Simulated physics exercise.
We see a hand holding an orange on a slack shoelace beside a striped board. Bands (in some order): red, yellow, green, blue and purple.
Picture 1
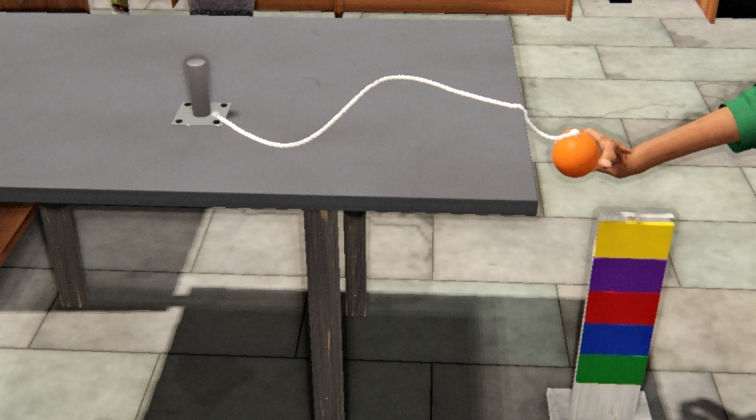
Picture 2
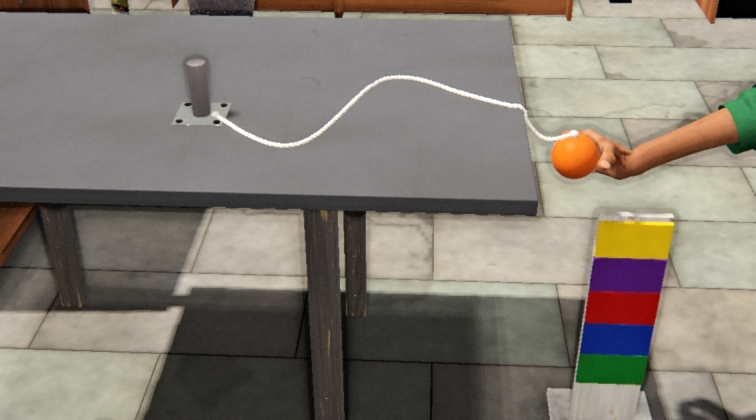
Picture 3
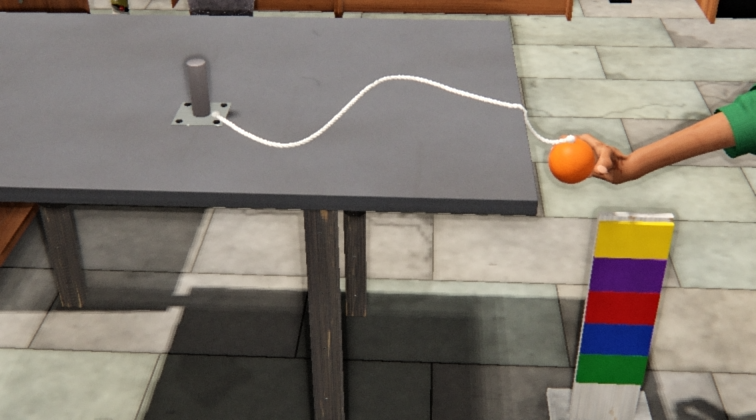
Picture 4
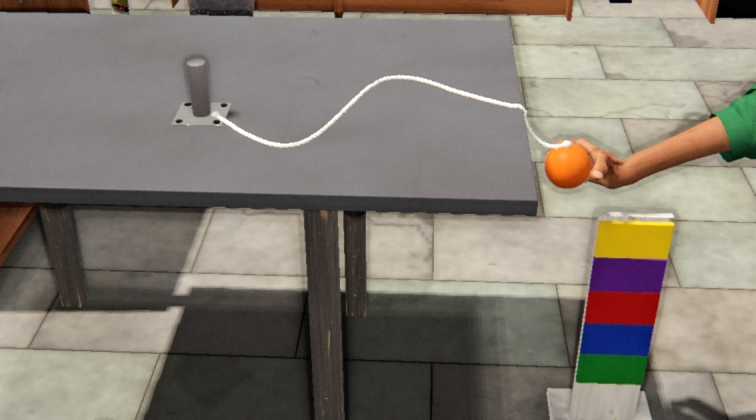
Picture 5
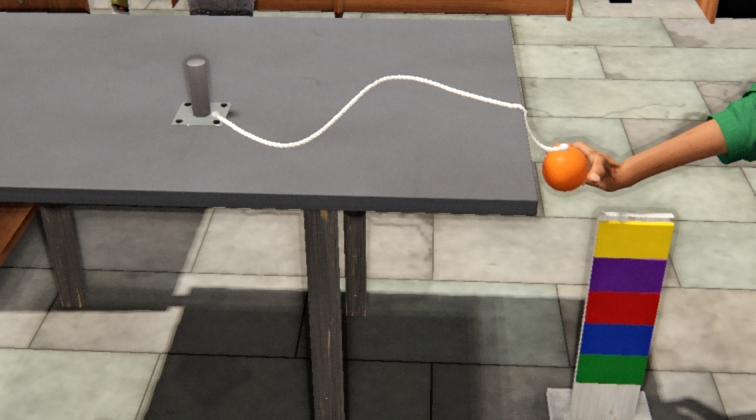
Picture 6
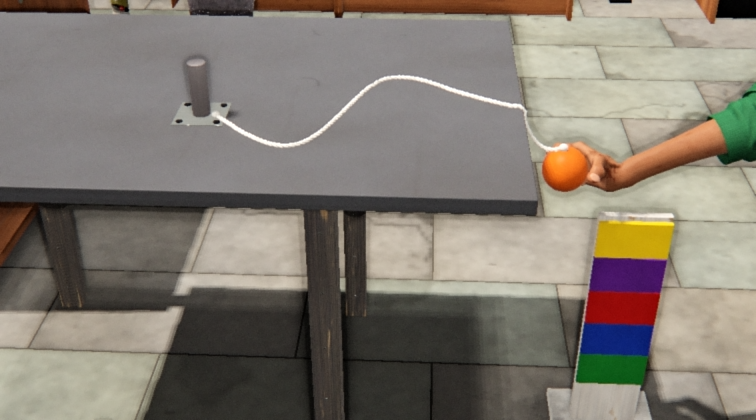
An orange held by a hand reaching in from the right hangs just off the end of a dark grey table, seen from slightly above on a stone-tiled floor. A slack white shoelace curves across the tabletop from a grey post to the orange, and below right stands a board striped yellow, purple, red, blue and green. The hand slowly lowers the orange slightly, drifting left, then stays nearly still, while the camera remains fixed.
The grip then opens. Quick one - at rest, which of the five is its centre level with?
At red.
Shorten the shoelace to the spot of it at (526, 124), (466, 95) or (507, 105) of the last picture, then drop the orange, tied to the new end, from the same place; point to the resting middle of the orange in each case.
In order, roughly (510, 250), (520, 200) and (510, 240).
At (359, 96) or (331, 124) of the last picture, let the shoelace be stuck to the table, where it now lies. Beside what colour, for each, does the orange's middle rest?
Each in turn comes out as yellow, purple.
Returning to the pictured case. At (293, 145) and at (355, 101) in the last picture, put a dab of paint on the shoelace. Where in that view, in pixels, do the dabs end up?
They finish close to (325, 117) and close to (439, 120).
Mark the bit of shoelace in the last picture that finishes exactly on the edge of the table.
Go for the one at (406, 78).
Early on, orange near (506, 278); level with purple.
Midway, orange near (504, 322); level with red.
Finally, orange near (512, 317); level with red. Its middle rests at the red band.
